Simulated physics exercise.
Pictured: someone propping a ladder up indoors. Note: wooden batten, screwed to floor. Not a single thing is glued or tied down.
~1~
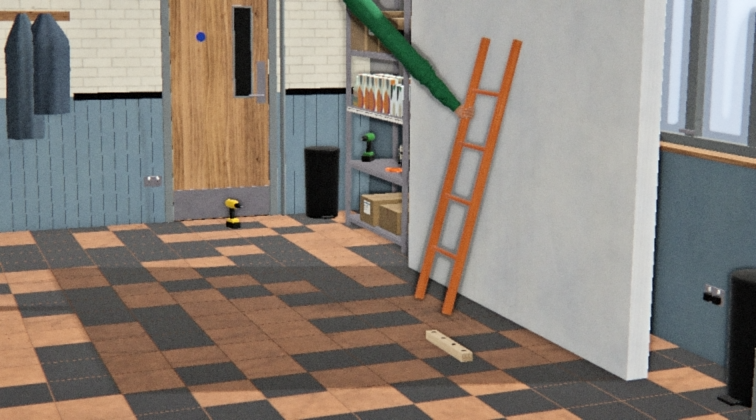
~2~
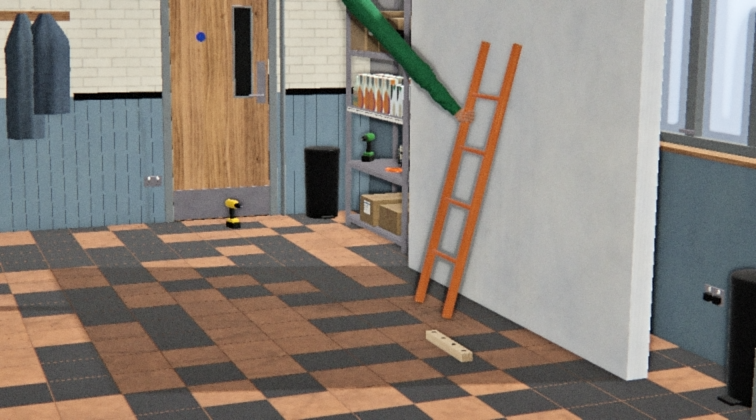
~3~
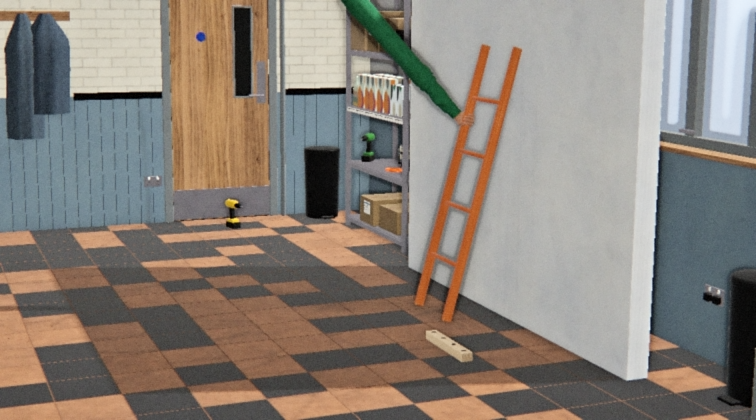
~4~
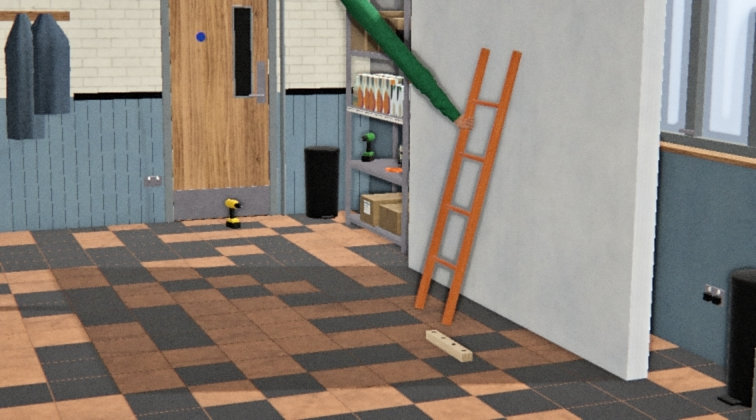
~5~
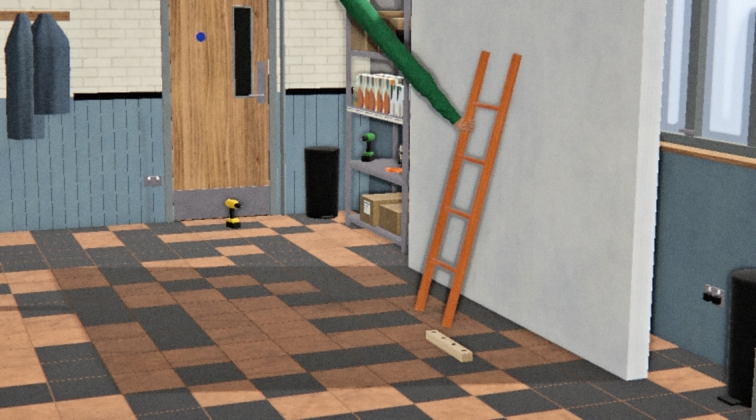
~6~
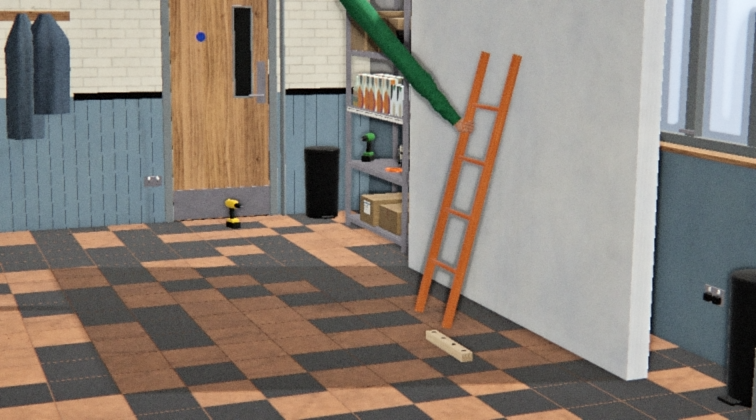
A green-sleeved arm reaches in from the top left to an orange ladder leaning on a pale grey wall, in a room with a floor of orange and dark tiles, seen from a fixed, slightly raised view. A pale wooden batten lies near the ladder's feet, with a wooden door, shelves and blue coats further left. The arm and ladder slide slightly downward, the feet edging towards the batten.
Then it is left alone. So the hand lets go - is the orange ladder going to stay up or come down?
Chances are it will stand its ground.
Then, 0.46 s later than the last frame, orange ladder at rest near (466, 188).
When it is over, the orange ladder holds its place, near (466, 188).
